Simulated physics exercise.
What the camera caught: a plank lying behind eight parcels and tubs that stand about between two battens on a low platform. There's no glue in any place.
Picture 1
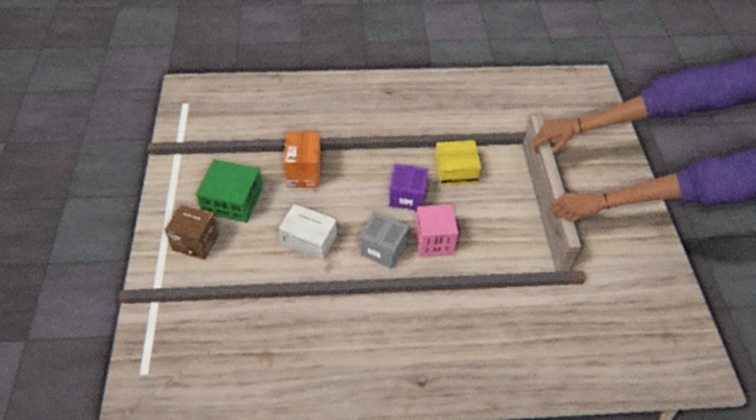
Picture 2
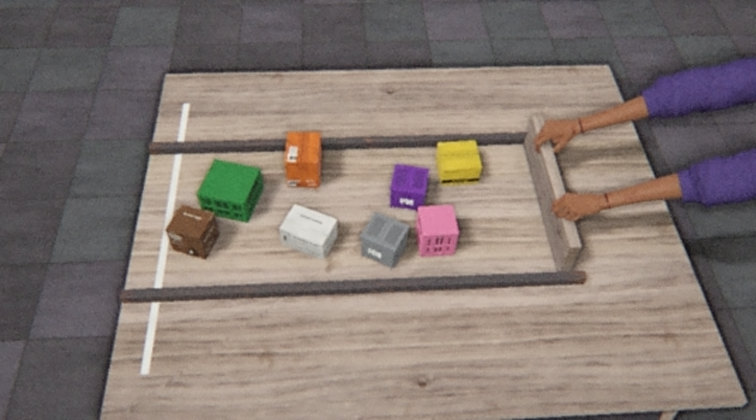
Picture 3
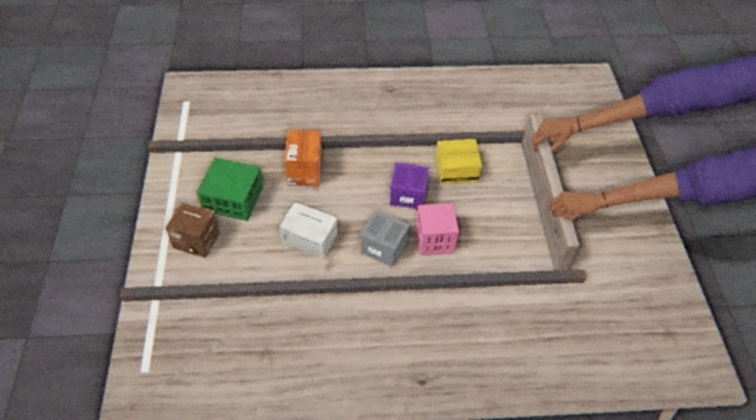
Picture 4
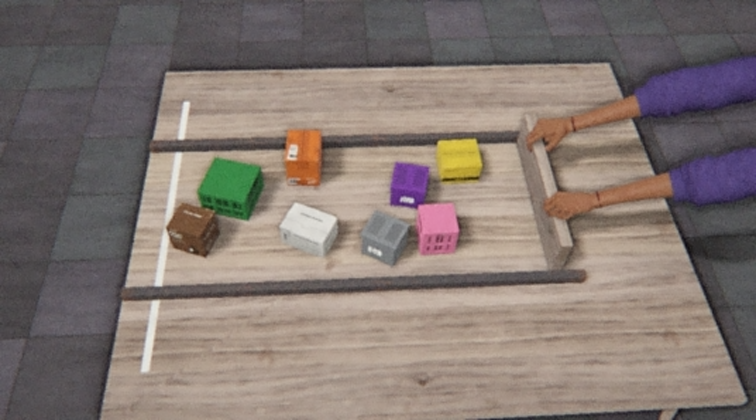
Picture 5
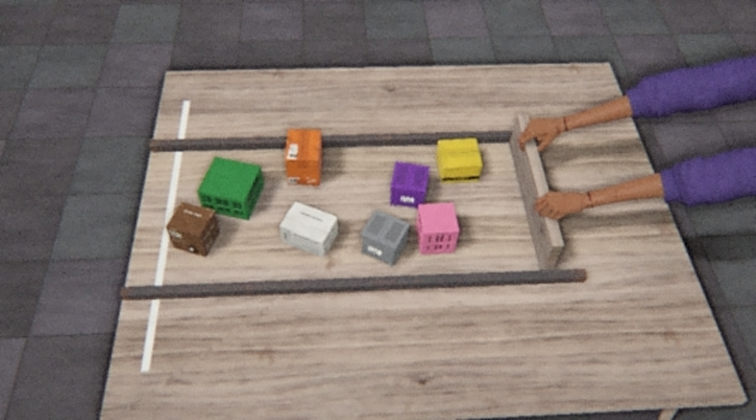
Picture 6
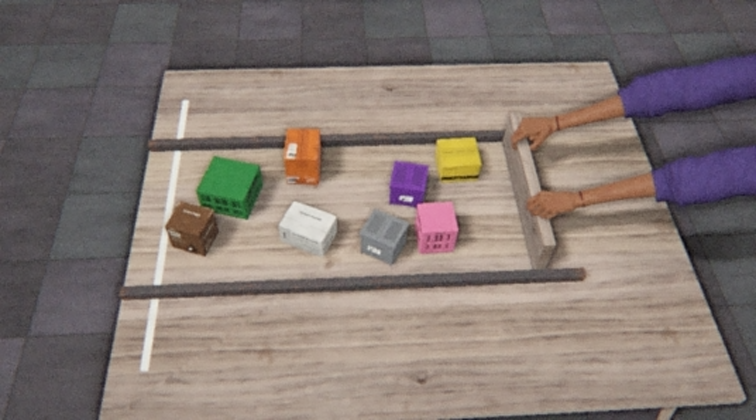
On a low wooden platform, two hands slide a plank slightly left toward eight coloured boxes.
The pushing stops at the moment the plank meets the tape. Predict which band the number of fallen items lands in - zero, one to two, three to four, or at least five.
No fewer than five are pushed off.
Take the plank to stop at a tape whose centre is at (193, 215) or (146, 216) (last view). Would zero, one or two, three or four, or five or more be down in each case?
First place: 3 or 4; second place: 5 or more.
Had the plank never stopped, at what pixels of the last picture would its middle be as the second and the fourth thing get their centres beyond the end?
The first puts it near (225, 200), the next near (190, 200).
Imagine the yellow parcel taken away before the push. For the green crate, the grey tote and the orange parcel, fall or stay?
The green crate? It drops away. The grey tote? It drops away. The orange parcel? It hangs in there.
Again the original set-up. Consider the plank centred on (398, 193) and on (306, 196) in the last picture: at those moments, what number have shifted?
The number moved is 5 and then 7.
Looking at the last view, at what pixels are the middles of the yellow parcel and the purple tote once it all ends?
Final positions - yellow parcel around (153, 164), purple tote around (149, 196).
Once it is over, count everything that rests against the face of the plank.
The count in contact is 3.
A little later, none off yet; brown box at rest near (193, 229); green crate at rest near (231, 188); orange parcel at rest near (303, 157).
Next, none off yet; brown box at rest near (193, 229); green crate shifted a little near (223, 188); orange parcel shifted about its own width near (270, 157).
Later still, none off yet; brown box shifted about its own width near (142, 235); green crate shifted about its own width near (152, 192); orange parcel shifted well along near (183, 153).
When it is over, the number that fall off is five or more; down, grey tote, white box, orange parcel, green crate and brown box.
